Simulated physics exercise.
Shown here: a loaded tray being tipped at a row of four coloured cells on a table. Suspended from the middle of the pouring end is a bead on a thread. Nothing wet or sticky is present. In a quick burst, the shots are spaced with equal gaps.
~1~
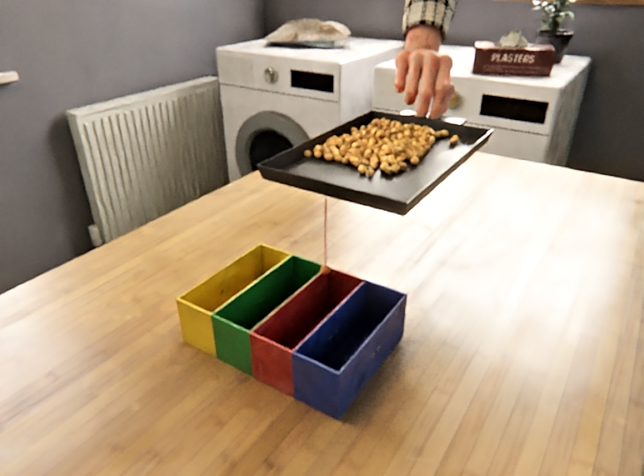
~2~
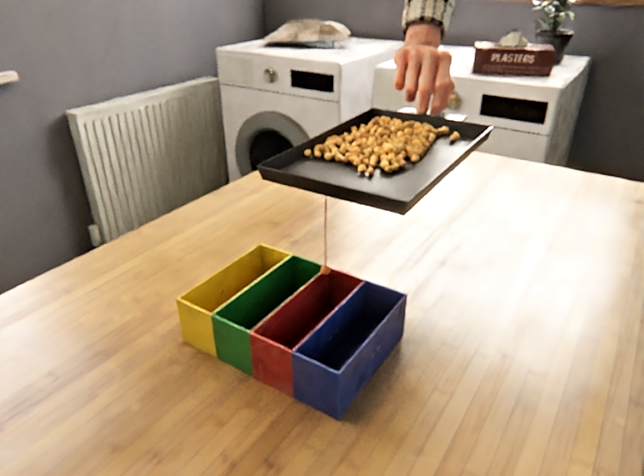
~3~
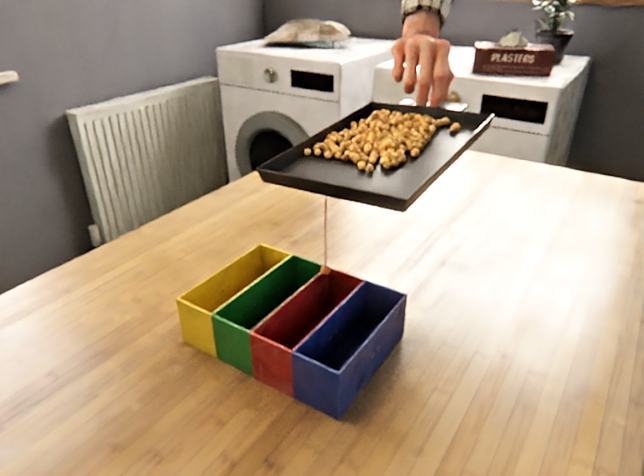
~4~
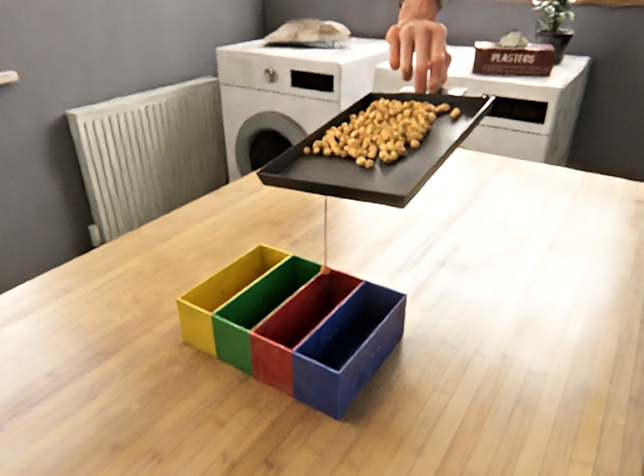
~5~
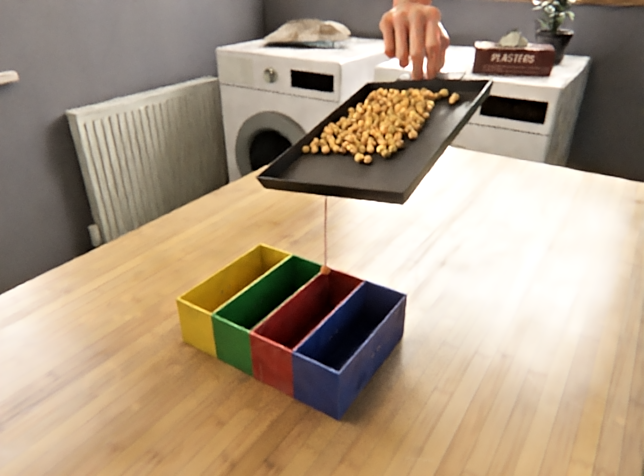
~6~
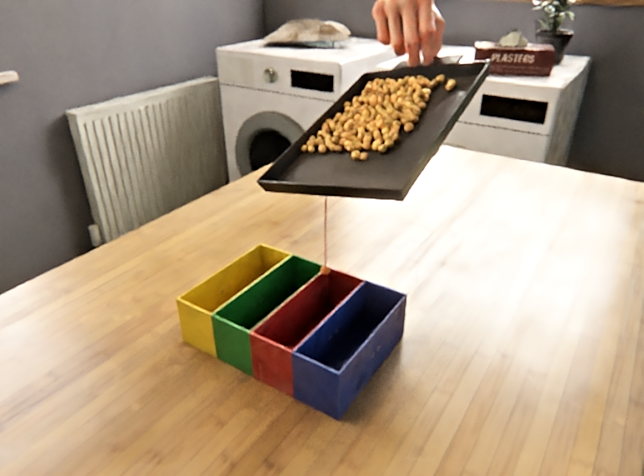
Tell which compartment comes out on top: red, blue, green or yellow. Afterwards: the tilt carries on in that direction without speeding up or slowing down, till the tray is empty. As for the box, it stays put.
It is yellow that comes out on top.
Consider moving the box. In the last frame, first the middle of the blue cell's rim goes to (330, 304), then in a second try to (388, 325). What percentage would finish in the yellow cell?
Some 20 percent in the first case, 60 percent in the second.
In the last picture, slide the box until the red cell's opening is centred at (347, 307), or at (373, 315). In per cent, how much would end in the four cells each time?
Around 60 percent the first time, around 10 percent the second.
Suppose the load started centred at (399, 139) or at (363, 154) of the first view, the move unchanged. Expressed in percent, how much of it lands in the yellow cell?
First 70 %, then 60 %.
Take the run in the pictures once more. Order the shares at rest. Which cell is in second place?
Second place goes to the green cell.
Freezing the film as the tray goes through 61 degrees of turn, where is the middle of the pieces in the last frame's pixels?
Look about (296, 155) in the last picture.
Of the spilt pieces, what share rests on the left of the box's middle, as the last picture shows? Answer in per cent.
Close to 50 %.
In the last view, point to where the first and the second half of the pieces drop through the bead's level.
Near (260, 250) and later near (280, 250).
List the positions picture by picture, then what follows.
Corners of the pouring end at (262, 164) and (405, 200), level; middle of the load at (381, 144), dried chickpeas; bead on its thread at (326, 270); yellow cell at (197, 324); green cell at (233, 341); red cell at (272, 360); blue cell at (316, 381), in the first picture.
Corners of the pouring end at (262, 165) and (405, 199), level; middle of the load at (381, 142), in the second picture.
Corners of the pouring end at (261, 168) and (404, 197), tipped barely, lowest at the left corner; middle of the load at (381, 137), in the third picture.
Corners of the pouring end at (260, 172) and (403, 193), tipped a little, lowest at the left corner; middle of the load at (380, 129), in the fourth picture.
Corners of the pouring end at (260, 175) and (401, 190), tipped a little, lowest at the left corner; middle of the load at (379, 121), in the fifth picture.
Corners of the pouring end at (260, 179) and (399, 187), tipped clearly, lowest at the left corner; middle of the load at (381, 111); yellow cell at (197, 324); green cell at (233, 341); red cell at (272, 360); blue cell at (316, 381), in the sixth picture.
Soon after the last picture, tray tipped steeply; nearly all on the tray; a stray few in the yellow cell; a small part falling or outside the box.
A little later, tray tipped right over; about a third on the tray; about a third in the yellow cell; a small part in the green cell; a small part falling or outside the box.
Later still, tray tipped past a quarter turn; about two thirds in the yellow cell; about a quarter in the green cell; a small part falling or outside the box.
At rest, tray tipped past a quarter turn; about two thirds in the yellow cell; about a quarter in the green cell; none in the blue cell; none in the red cell; a small part outside the box.
